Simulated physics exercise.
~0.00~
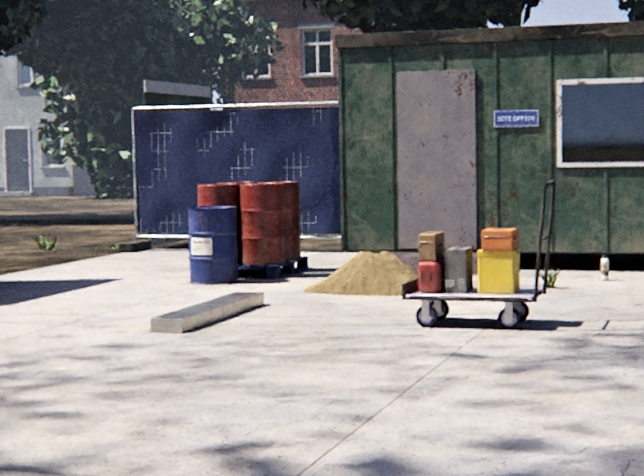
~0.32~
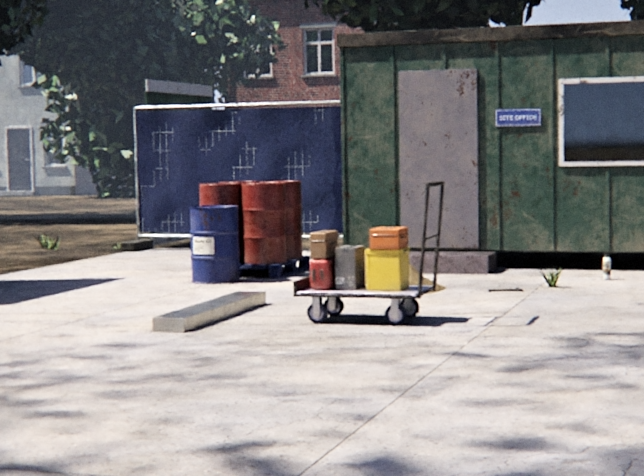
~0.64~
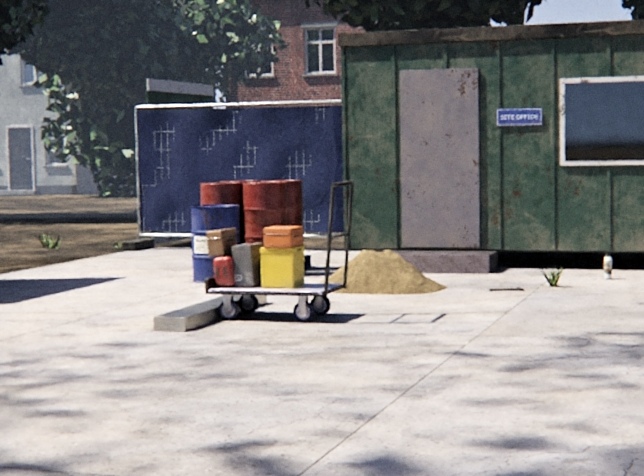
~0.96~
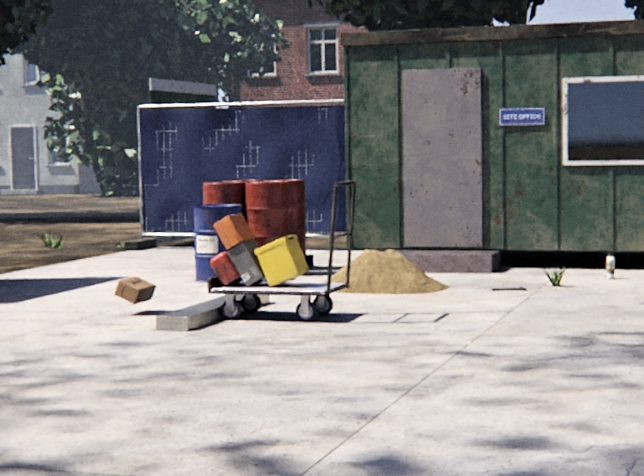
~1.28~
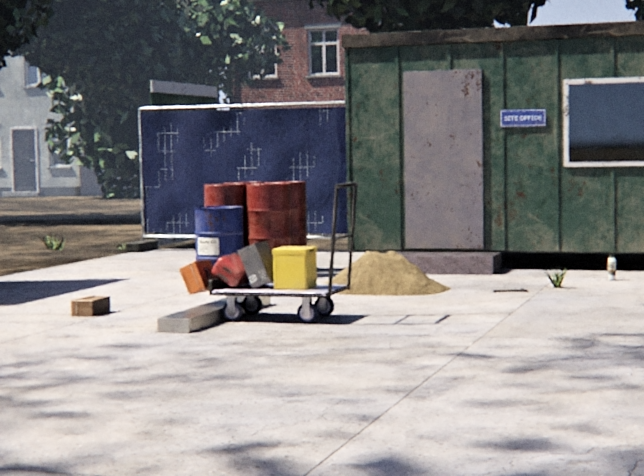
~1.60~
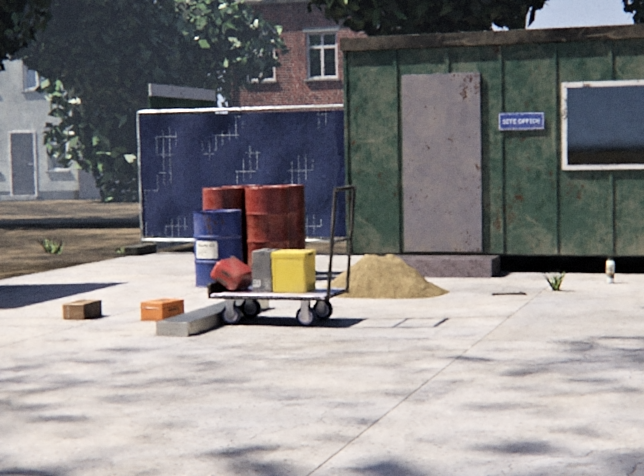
A green site office stands at the right of a sunlit concrete yard, seen from the front by a slightly swaying camera, with blue and red barrels before a blue-screened fence and a sand pile nearby. A flat cart with a tall handle rolls left, carrying a brown box, an orange toolbox, a yellow tote, a grey carton and a red case. It stops abruptly at a low kerb, and the load pitches forward. The brown box flies off to the left, and the orange one tumbles after it. Both rest on the ground, while the yellow, grey and tilted red pieces stay aboard.
